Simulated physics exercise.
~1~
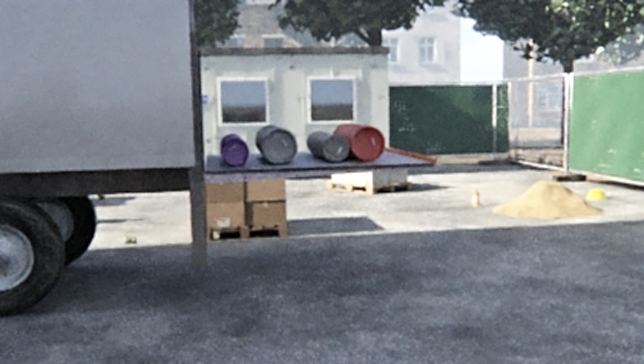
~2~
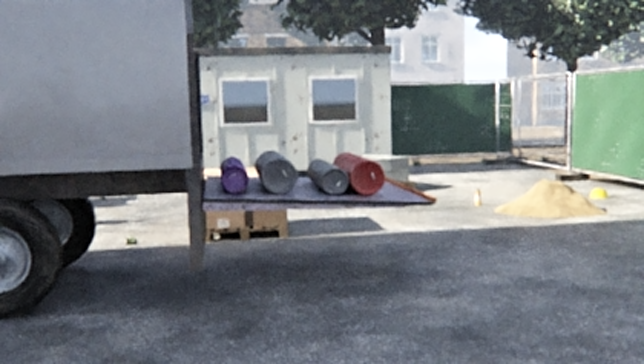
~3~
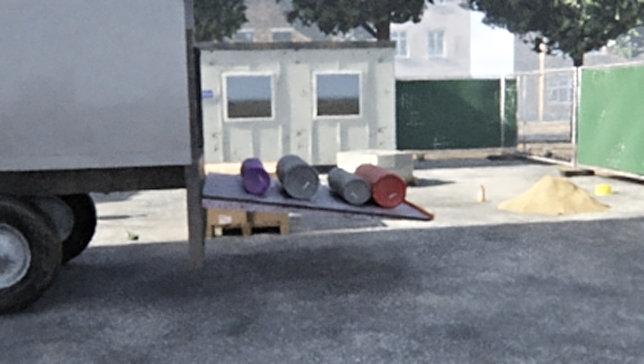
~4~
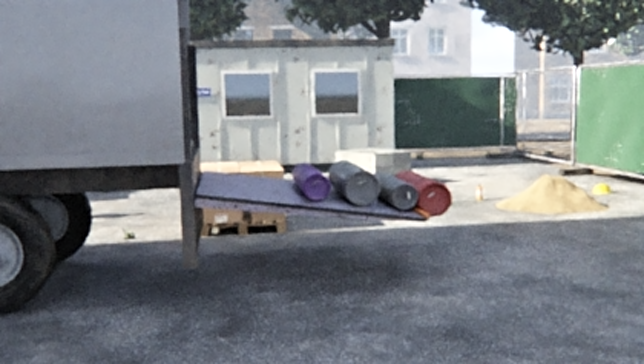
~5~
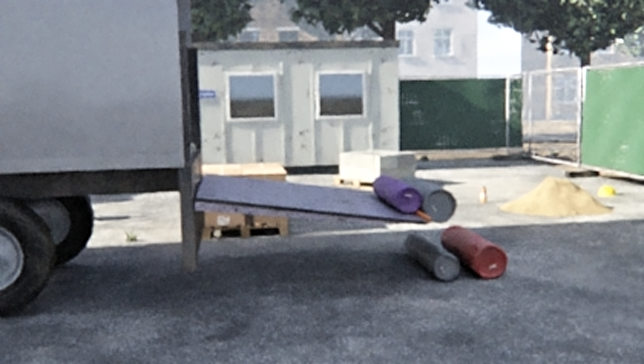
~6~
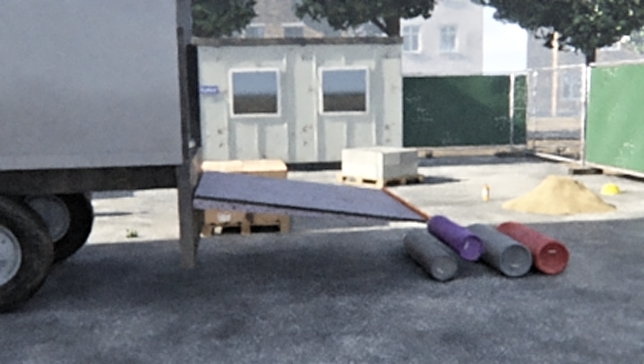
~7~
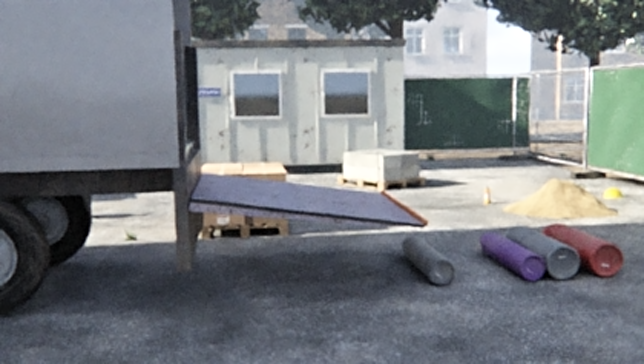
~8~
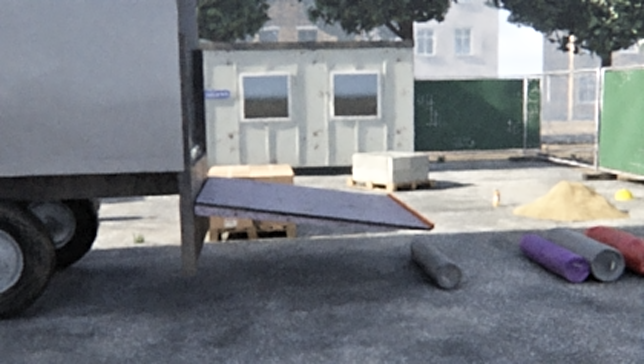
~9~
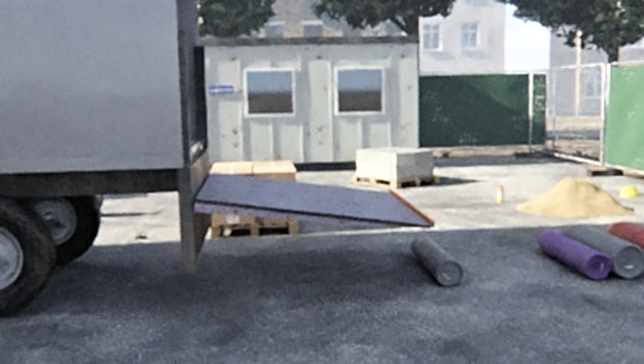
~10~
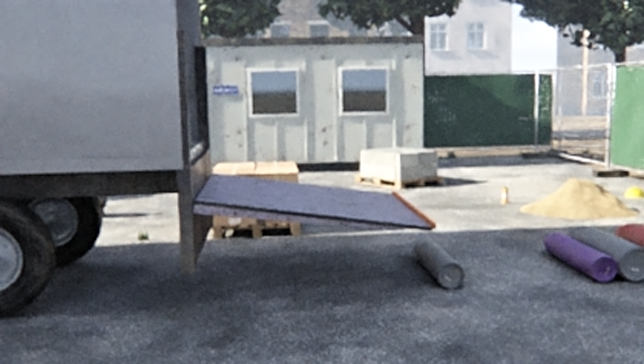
A truck's tail-lift platform dropped a little and tipped down, and the purple, red and two grey cylinders on it rolled right and went over its edge one after another, red first, ending up spread on the ground with one grey left nearest the lift.
